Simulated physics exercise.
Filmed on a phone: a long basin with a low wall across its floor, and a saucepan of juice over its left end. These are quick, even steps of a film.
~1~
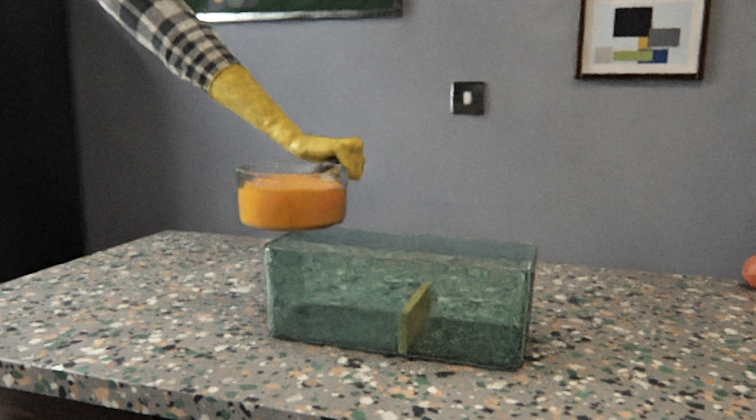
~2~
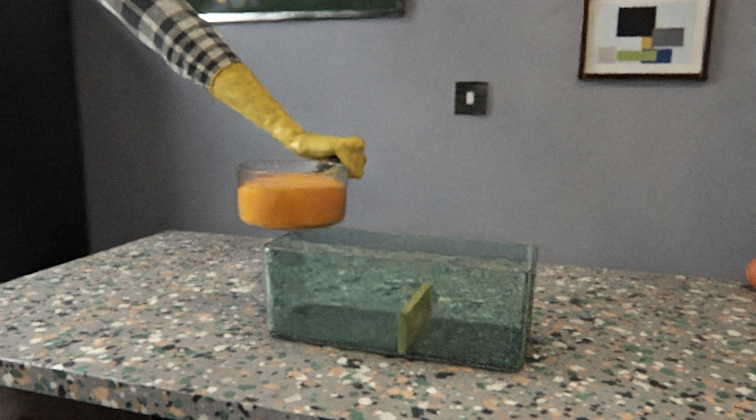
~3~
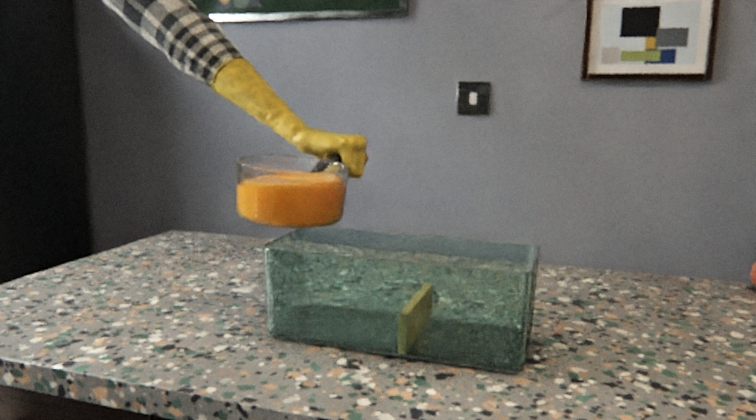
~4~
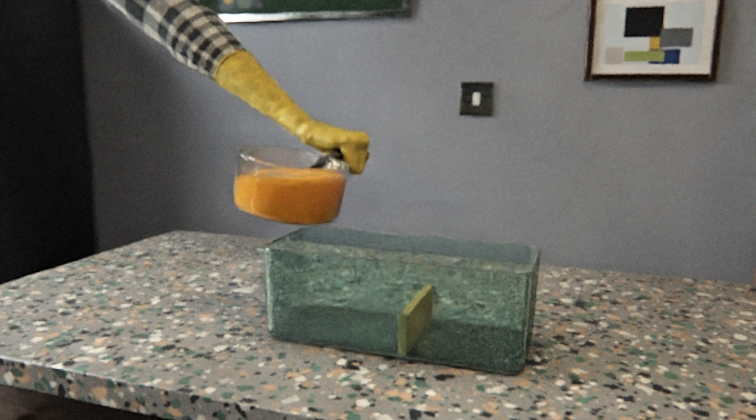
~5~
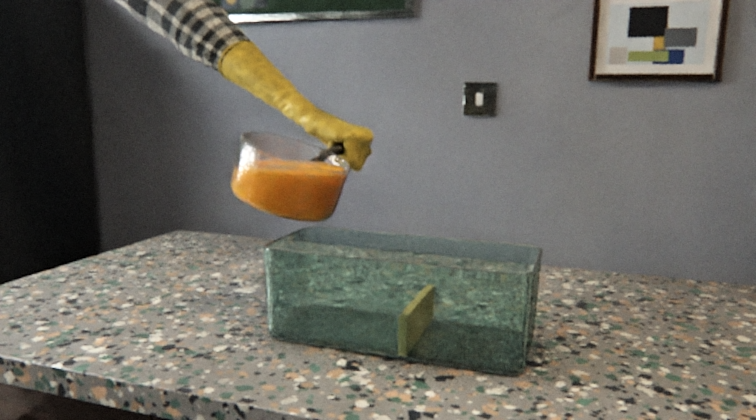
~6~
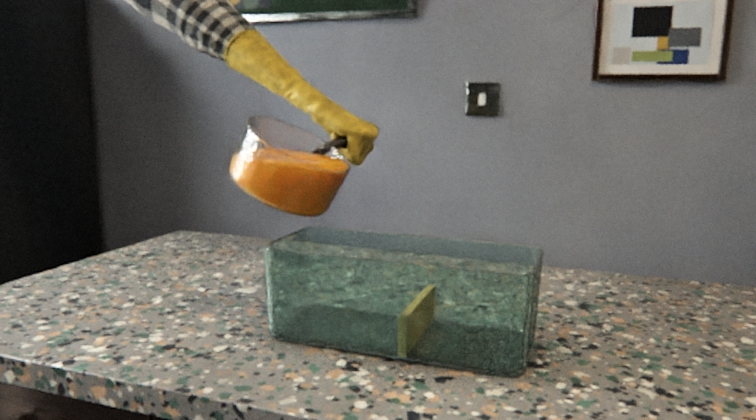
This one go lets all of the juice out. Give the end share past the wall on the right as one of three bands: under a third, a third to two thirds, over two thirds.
Most likely one third to two thirds will rest right of the wall.
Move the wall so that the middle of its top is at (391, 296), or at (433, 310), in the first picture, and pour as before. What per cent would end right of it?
About 80 per cent on the first try, and 30 per cent on the second.
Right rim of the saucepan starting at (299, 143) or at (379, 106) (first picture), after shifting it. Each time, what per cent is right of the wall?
Roughly 5 % the first time and roughly 80 % the second.
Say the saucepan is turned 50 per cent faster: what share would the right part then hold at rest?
About 50 %.
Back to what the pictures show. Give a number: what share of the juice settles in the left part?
It works out to around 45 percent.
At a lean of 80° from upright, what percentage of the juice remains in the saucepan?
Still holding around 50 %, give or take.
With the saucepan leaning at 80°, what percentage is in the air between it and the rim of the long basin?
Estimated at 40 per cent or so.
A moment on, the saucepan is tipped on its side and 52 per cent is still to pour, 8 is left of the wall and 0 right of it.
Next, the saucepan is tipped on its side and 11 per cent is still to pour, 20 is left of the wall and 53 right of it.
Then the saucepan is tipped on its side and 3 per cent is still to pour, 34 is left of the wall and 55 right of it.
Later the saucepan is tipped on its side and 1 per cent is still to pour, 42 is left of the wall and 55 right of it.
In the end 44 per cent lies left of the wall, 54 right of it and 2 outside.
